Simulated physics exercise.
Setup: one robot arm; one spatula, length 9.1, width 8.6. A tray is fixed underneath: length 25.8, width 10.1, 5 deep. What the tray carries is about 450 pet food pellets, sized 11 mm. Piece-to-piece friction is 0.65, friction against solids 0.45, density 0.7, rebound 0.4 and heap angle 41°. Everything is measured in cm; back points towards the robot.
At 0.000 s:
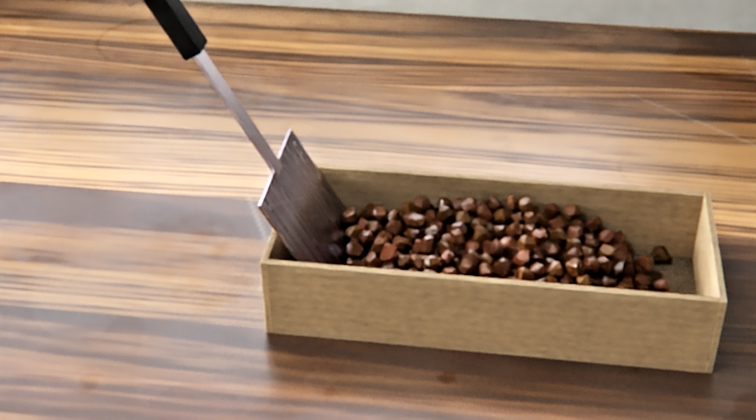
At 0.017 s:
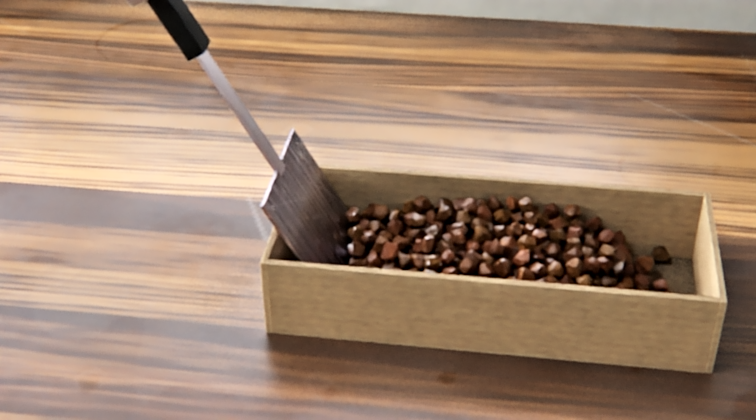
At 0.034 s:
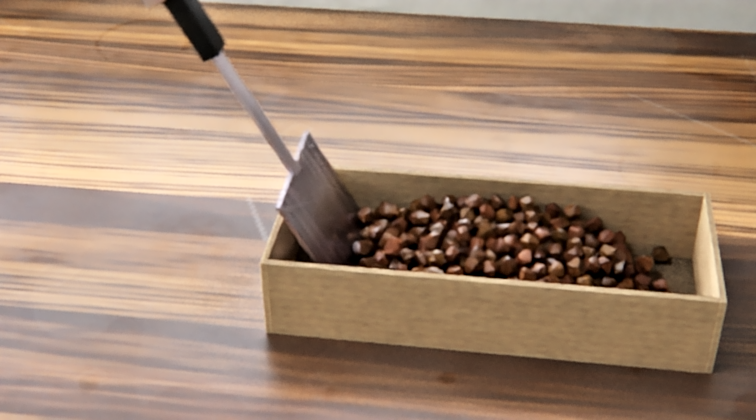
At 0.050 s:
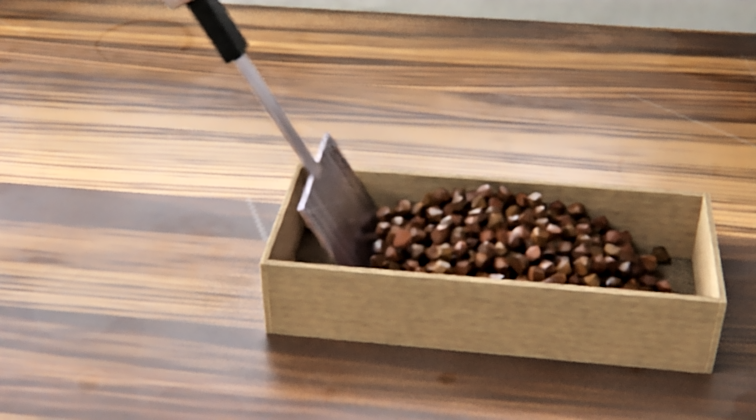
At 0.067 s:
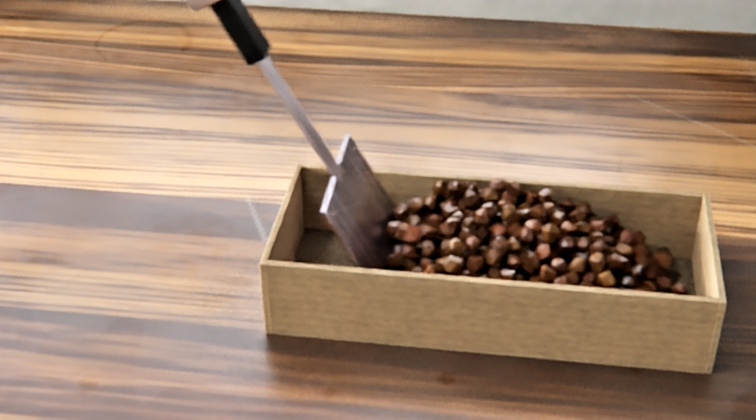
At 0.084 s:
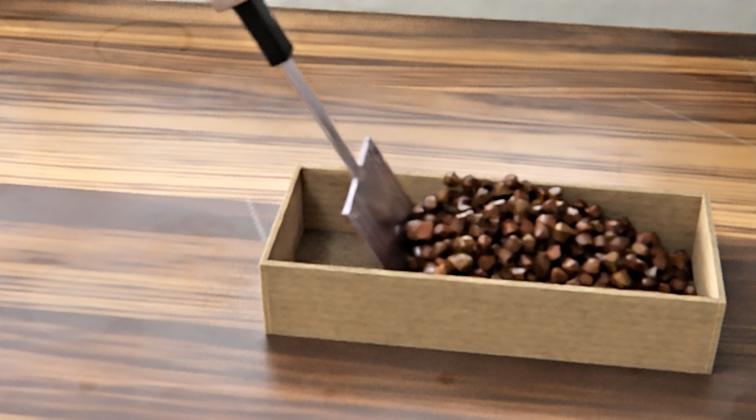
At first, a tilted metal spatula with a black handle rests at the left end of a wooden tray holding a low pile of brown pellets. The spatula then slides steadily right, pushing the pellets into a taller heap and leaving bare tray floor behind its blade.
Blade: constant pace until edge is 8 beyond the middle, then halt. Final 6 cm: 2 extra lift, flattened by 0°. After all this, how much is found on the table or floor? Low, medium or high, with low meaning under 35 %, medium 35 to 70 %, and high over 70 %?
Answer: Medium.
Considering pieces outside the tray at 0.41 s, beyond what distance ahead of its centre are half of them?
Some 18 centimetres ahead.
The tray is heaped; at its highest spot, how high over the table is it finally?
Some 7.0 cm.
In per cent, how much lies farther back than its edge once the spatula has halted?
Some 10 per cent of the load.
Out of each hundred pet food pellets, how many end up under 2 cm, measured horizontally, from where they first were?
I'd say some 0 in a hundred.
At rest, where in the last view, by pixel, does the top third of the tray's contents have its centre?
Centre: Roughly (672, 254).
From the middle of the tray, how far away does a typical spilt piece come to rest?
About 22 cm out from the centre.
By 0.14 s, sloping 61°, highest piece 7 above the table; 448 in the tray.
By 0.19 s, sloping 61°, highest piece 9 above the table; 446 in the tray, 2 on the blade or in flight.
By 0.41 s, sloping 61°, highest piece 8 above the table; 232 in the tray, 165 on the table or floor, 51 on the blade or in flight.
By 1.46 s, sloping 61°, highest piece 7 above the table; 229 in the tray, 219 on the table or floor.
Final count, 229 in the tray, 219 on the table or floor. That is 49 % on the table or floor.
